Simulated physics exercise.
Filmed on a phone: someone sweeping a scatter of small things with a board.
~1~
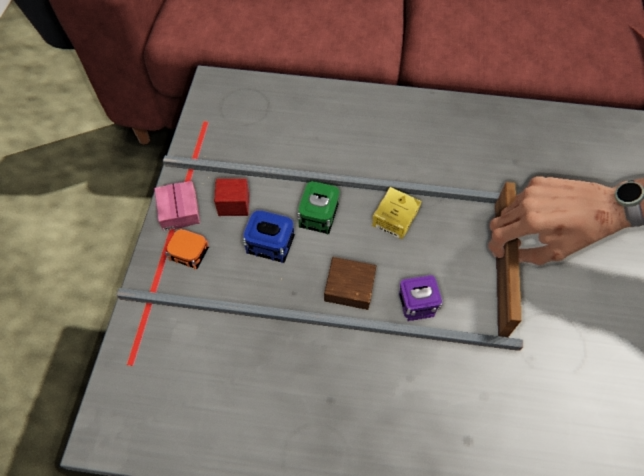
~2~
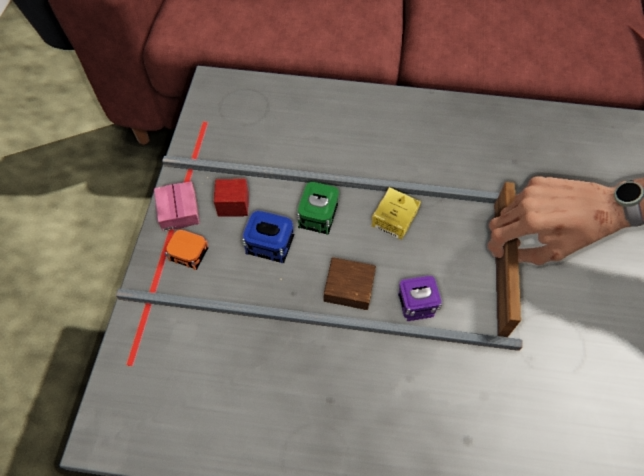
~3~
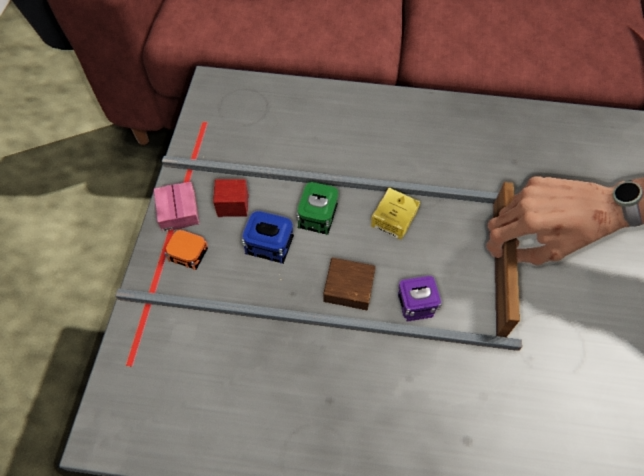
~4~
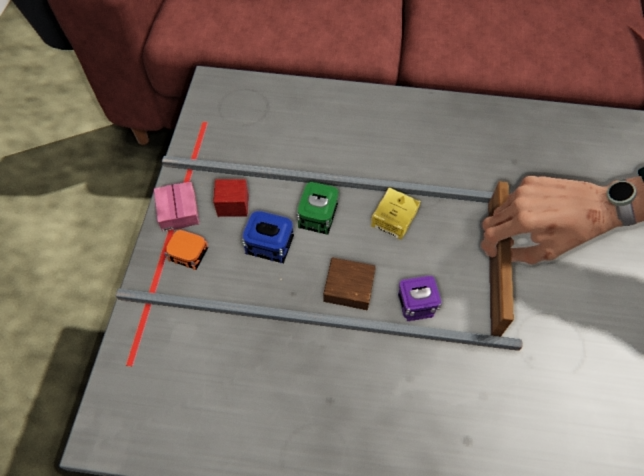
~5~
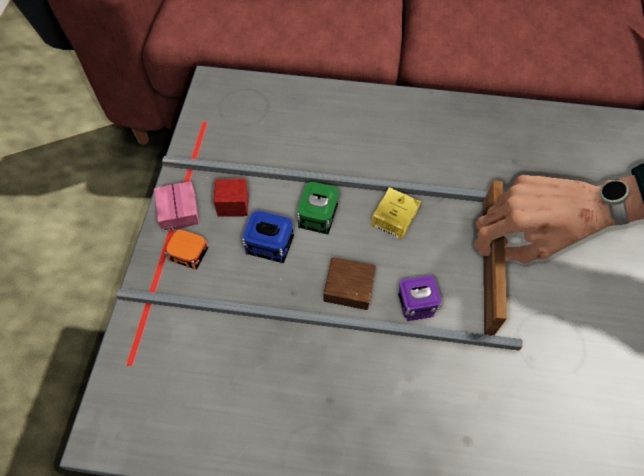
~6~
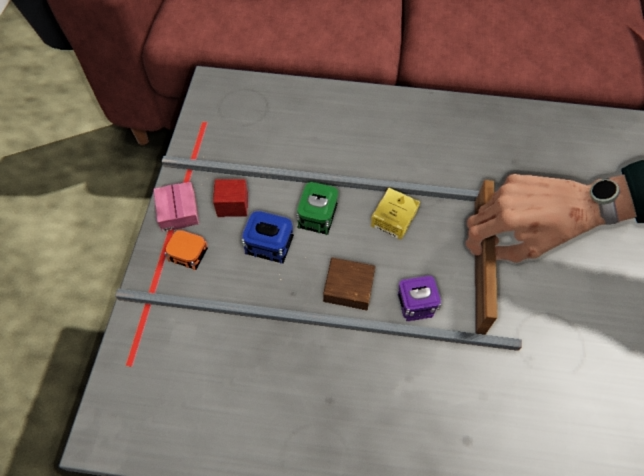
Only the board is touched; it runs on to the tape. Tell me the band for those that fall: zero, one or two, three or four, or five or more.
As it turns out, the number that fall off is five or more.
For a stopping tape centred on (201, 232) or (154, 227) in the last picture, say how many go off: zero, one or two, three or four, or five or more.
One after another: 3 or 4; 5 or more.
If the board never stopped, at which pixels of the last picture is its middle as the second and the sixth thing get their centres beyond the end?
Its middle is around (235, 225) and later (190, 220).
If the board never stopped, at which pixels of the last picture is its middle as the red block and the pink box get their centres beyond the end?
At (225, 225) for the red block; at (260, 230) for the pink box.
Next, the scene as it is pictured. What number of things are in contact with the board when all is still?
In contact: 2.
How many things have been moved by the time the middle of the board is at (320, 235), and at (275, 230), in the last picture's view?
5 and 8.
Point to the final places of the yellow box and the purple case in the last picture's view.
The yellow box stops around (164, 188); the purple case around (140, 261).
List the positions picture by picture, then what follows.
Pink box (177, 206); orange case (188, 249); red block (232, 197); board (507, 257); tape (173, 228), in the first frame.
Orange case (187, 250); blue case (269, 236), in the second frame.
Red block (231, 198); board (505, 257), in the third frame.
Pink box (177, 207); green case (318, 208), in the fourth frame.
Orange case (187, 250); yellow box (396, 214), in the fifth frame.
Pink box (176, 207); orange case (187, 250); red block (231, 198); board (485, 255); tape (171, 229), in the sixth frame.
Soon after, none off yet; pink box at rest near (176, 207); orange case at rest near (187, 250); red block at rest near (231, 198).
Then, none off yet; pink box at rest near (176, 207); orange case at rest near (187, 250); red block moving near (226, 196).
Further on, one off so far; pink box falling near (141, 266); orange case moved well along near (123, 253); red block moved well along near (154, 186).
By the end, the number that fall off is five or more; fallen, brown block, green case, blue case, red block, orange case and pink box.
